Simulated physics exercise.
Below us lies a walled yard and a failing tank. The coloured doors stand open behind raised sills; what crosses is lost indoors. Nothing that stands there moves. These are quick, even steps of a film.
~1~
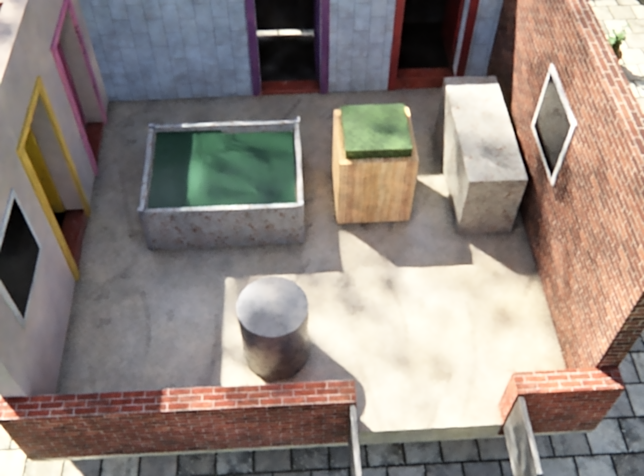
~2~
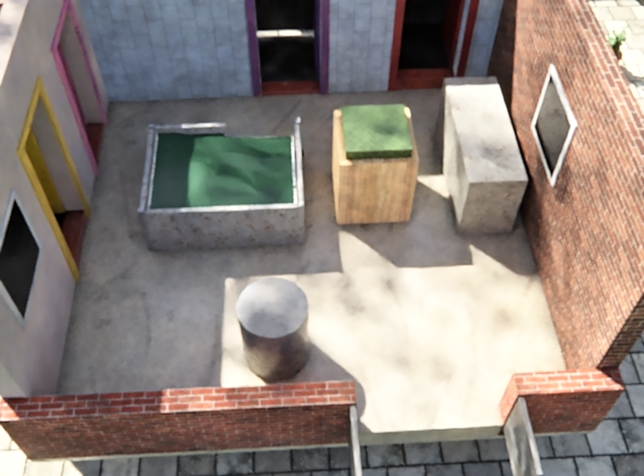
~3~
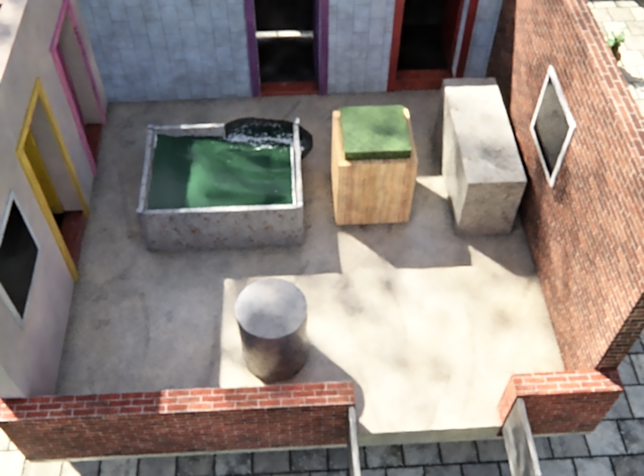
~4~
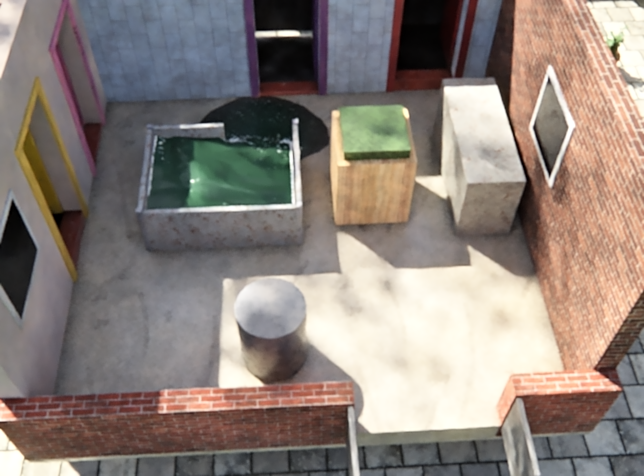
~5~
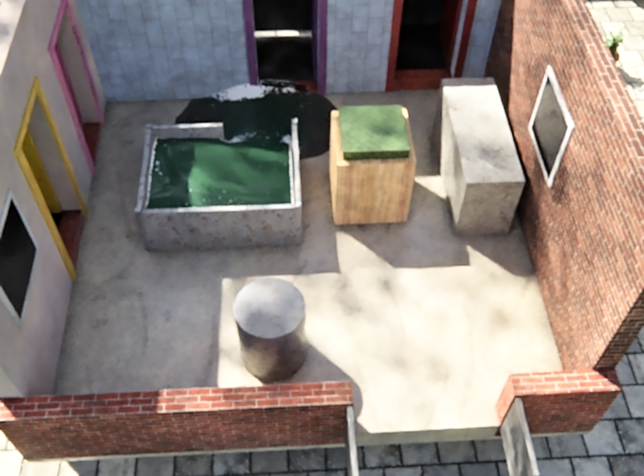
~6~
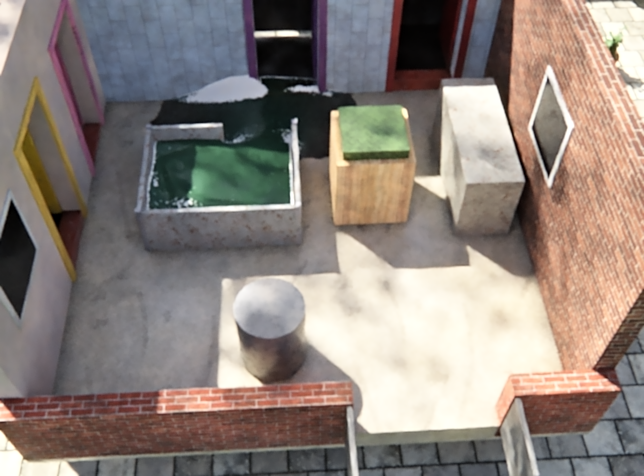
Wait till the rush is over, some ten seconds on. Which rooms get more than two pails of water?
In the end: The yellow door stays under that; the pink door takes more than that; the red door stays under that; the purple door takes more than that.
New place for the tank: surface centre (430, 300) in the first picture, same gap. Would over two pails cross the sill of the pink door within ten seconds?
Then: The pink one passes that mark.
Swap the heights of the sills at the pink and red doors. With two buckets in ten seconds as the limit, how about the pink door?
My reading: The pink one takes less.
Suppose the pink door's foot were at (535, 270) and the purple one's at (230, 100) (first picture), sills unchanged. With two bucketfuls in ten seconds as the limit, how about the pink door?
Pink door is under.
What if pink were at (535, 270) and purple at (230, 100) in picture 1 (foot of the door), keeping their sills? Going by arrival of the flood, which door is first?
The purple door.
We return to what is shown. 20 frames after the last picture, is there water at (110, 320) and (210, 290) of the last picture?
In that order: Wet, clear.
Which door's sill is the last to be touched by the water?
It is the yellow one.
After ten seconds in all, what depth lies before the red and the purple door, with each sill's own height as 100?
Roughly 30 per cent, then 100 per cent.
A moment on, water covers 15 % of the floor; the yellow door not reached, the pink door not reached, the red door wet at the sill, nothing in, the purple door far over two buckets in.
Next, water covers 25 % of the floor; the yellow door not reached, the pink door under two buckets in, the red door wet at the sill, nothing in, the purple door far over two buckets in.
Then, water covers 40 % of the floor; the yellow door wet at the sill, nothing in, the pink door over two buckets in, the red door wet at the sill, nothing in, the purple door far over two buckets in.
Later, water covers 60 % of the floor; the yellow door wet at the sill, nothing in, the pink door over two buckets in, the red door wet at the sill, nothing in, the purple door far over two buckets in.
In the end, water covers 90 % of the floor; the yellow door wet at the sill, nothing in, the pink door over two buckets in, the red door wet at the sill, nothing in, the purple door far over two buckets in.
